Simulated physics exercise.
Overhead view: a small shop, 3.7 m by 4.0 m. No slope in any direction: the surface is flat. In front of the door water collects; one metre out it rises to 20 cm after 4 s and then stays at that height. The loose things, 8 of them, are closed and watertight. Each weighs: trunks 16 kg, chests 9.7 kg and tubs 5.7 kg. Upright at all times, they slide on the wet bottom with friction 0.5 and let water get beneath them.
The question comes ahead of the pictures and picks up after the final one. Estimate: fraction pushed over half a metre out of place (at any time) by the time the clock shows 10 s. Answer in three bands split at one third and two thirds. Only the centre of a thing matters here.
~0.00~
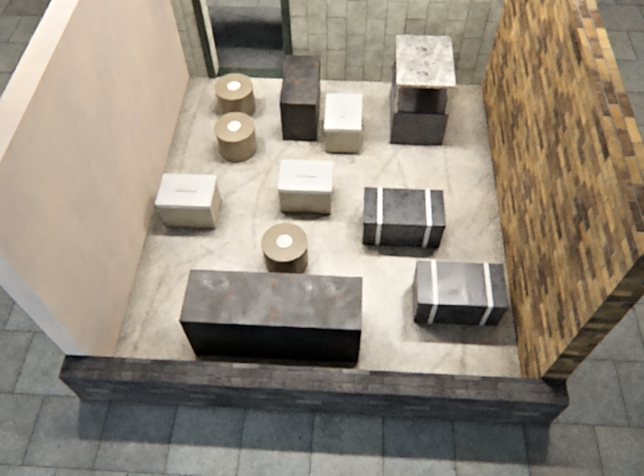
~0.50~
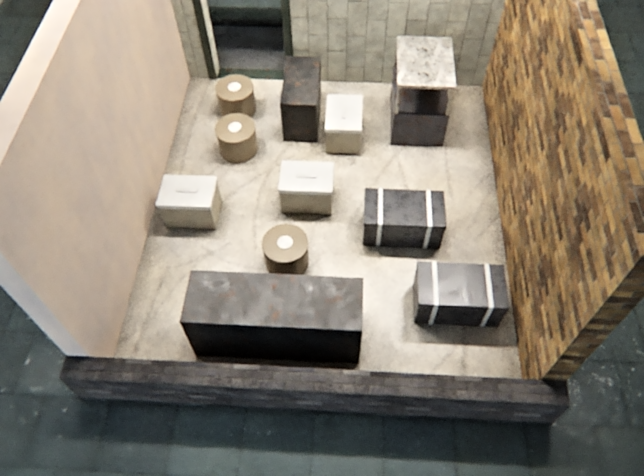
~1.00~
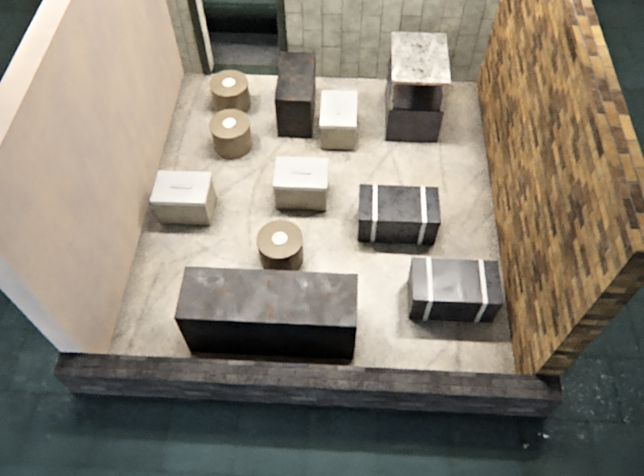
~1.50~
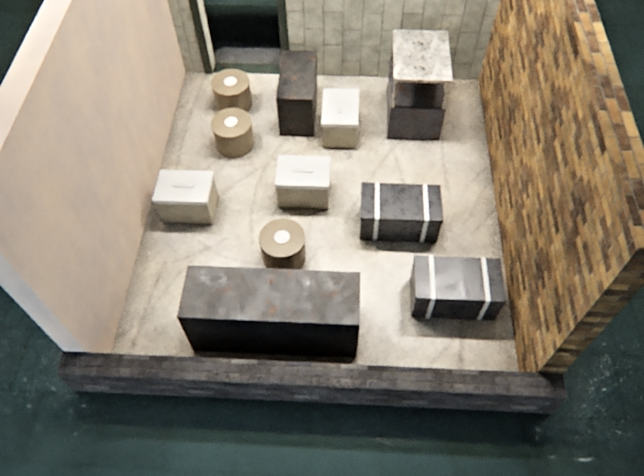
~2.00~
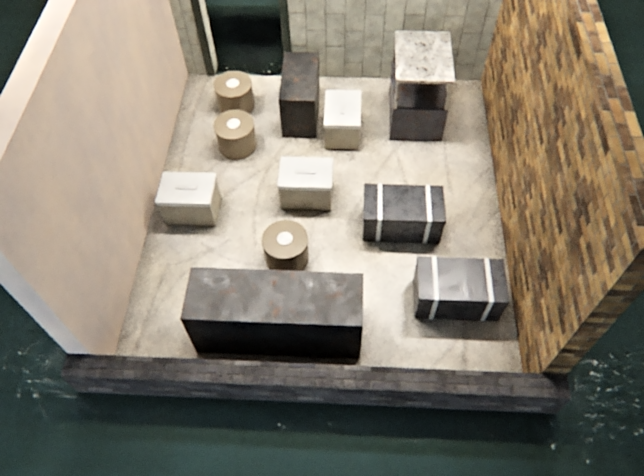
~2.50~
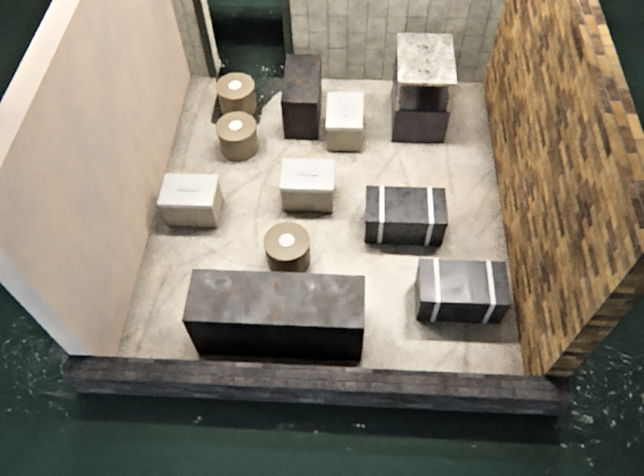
One third to two thirds.
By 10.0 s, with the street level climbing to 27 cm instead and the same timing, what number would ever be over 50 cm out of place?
It would come to 6 of them.
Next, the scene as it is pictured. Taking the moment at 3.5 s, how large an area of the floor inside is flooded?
At that time the wet patch spans about 1.5 m2.
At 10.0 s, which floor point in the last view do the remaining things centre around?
Near (341, 229).
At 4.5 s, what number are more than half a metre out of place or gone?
The count is 1.
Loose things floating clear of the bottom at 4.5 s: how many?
The count is 1.
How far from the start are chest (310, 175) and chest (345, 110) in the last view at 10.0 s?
First 20 cm, then 0 cm.
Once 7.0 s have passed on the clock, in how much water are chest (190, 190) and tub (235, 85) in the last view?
I'd estimate 9 cm for the first and 10 cm for the second.
After 3.5 s 0 of 8 are over 50 cm from their spots; 0 afloat.
After 4.5 s 1 of 8 are over 50 cm from their spots; 1 afloat.
After 7.0 s 4 of 8 are over 50 cm from their spots; 3 afloat.
After 10.0 s 5 of 8 are over 50 cm from their spots, and 5 have been at some point; 4 afloat.
